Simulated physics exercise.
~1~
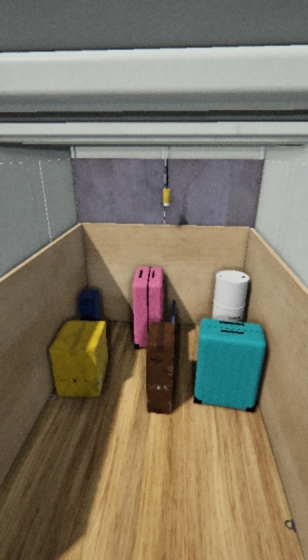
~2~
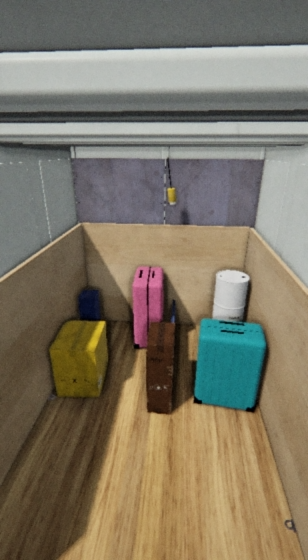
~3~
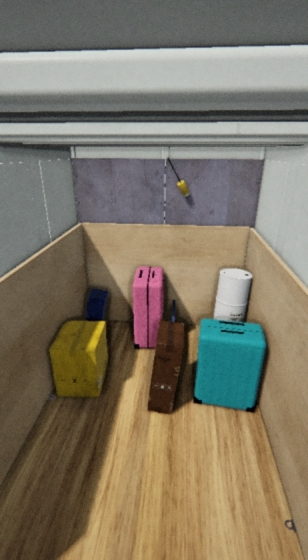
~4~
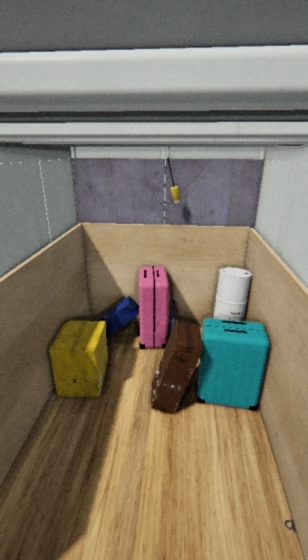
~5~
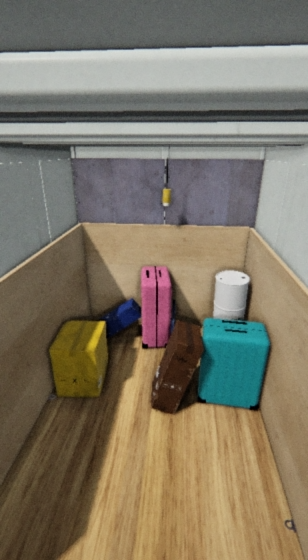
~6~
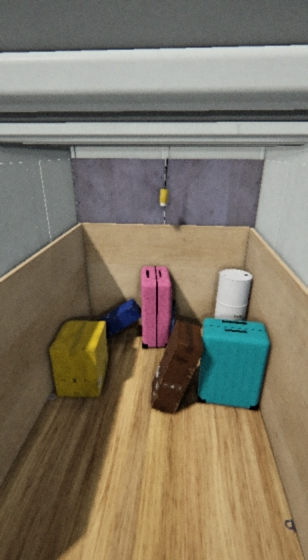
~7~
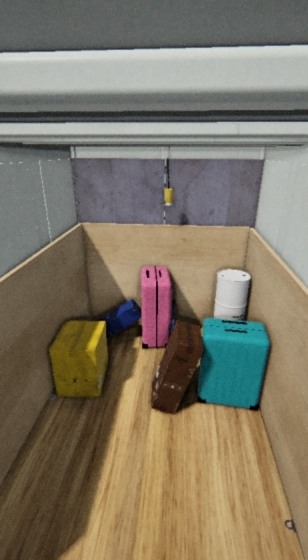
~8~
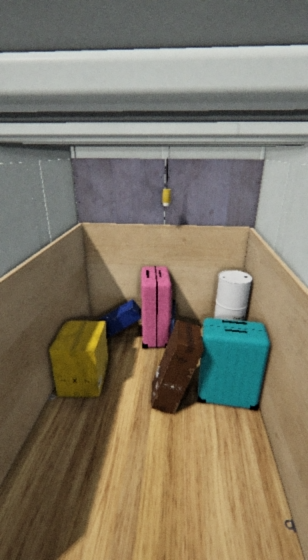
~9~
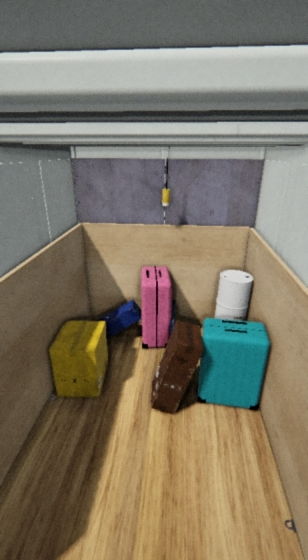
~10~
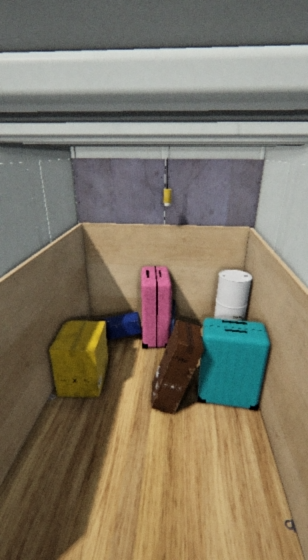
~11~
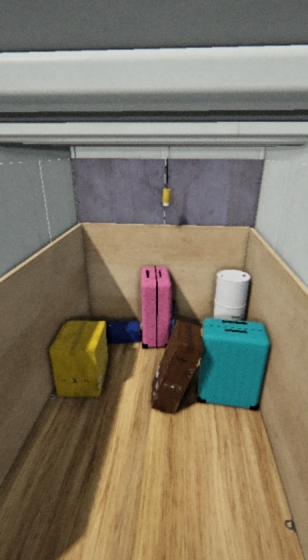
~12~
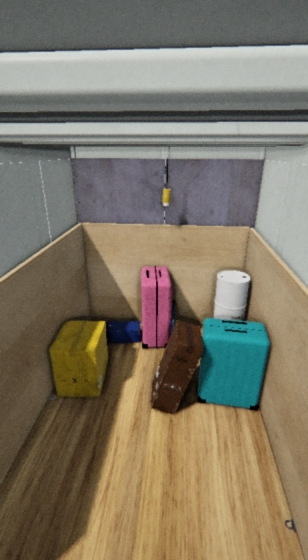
Small blue box tipping right and toppling onto its side in a van's load bay, brown case left leaning against turquoise suitcase.
